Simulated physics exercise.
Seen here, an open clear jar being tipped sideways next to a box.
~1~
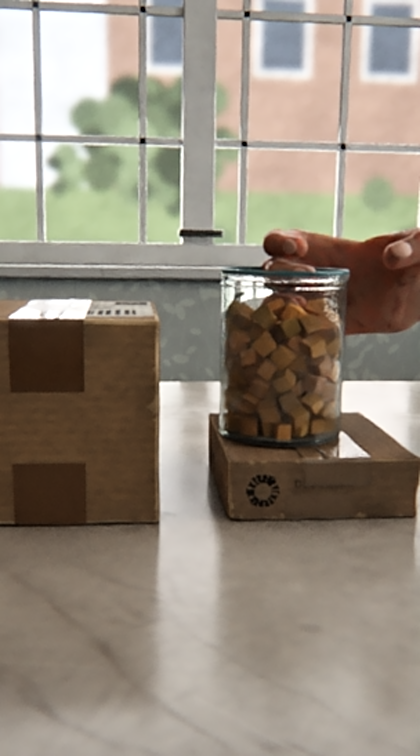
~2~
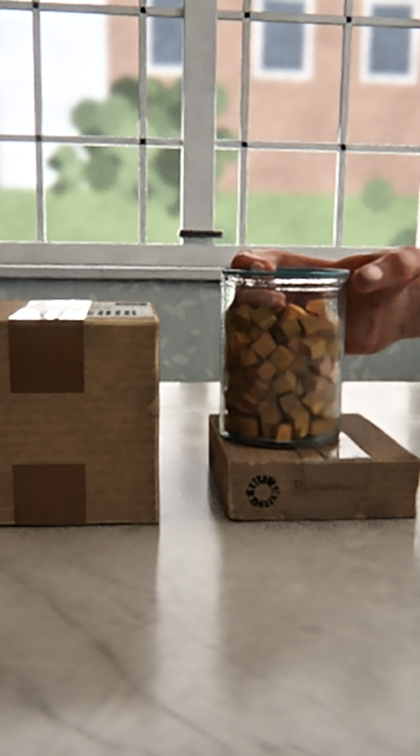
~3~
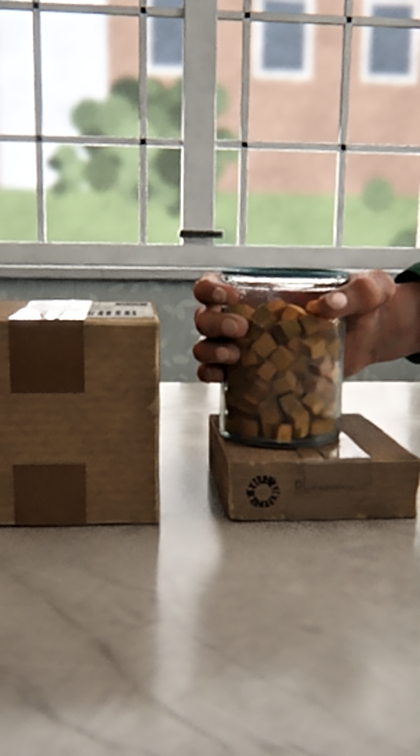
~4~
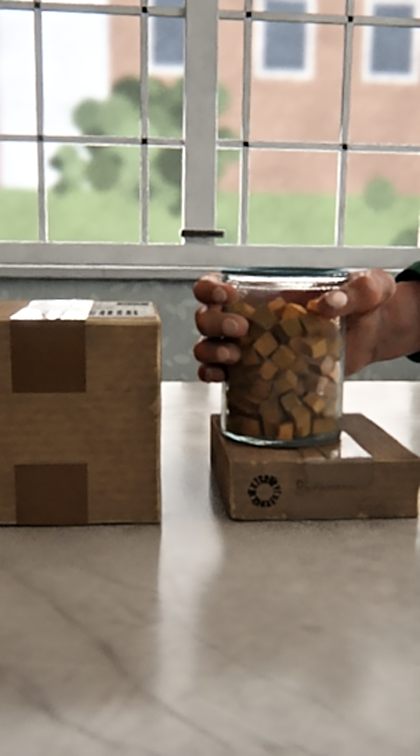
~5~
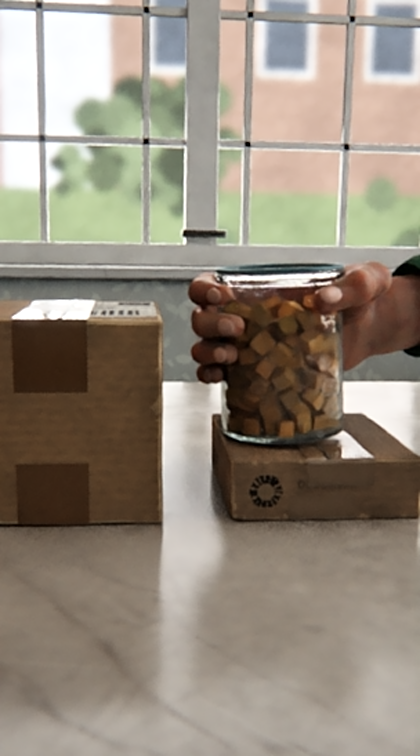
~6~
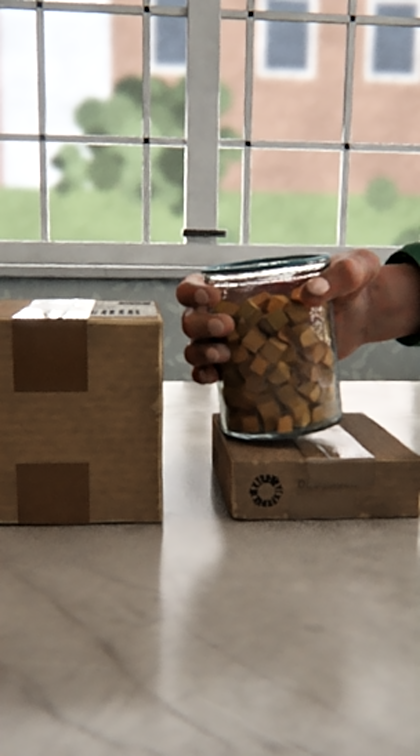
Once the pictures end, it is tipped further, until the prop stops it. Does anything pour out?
What is in the jar all remains inside.
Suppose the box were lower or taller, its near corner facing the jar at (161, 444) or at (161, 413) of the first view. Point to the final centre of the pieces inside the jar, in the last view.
At about (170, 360), and at (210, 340).
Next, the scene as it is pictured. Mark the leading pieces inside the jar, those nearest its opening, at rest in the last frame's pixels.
At about (233, 286).
Then, 0.21 s later than the last frame, the jar leans 17°; everything is still inside.
Then, 0.43 s later than the last frame, the jar leans 25°; everything is still inside.
Then, 0.70 s later than the last frame, the jar rests on the box at 26°; everything is still inside.
When it is over, the jar rests on the box at 26°; everything is still inside.
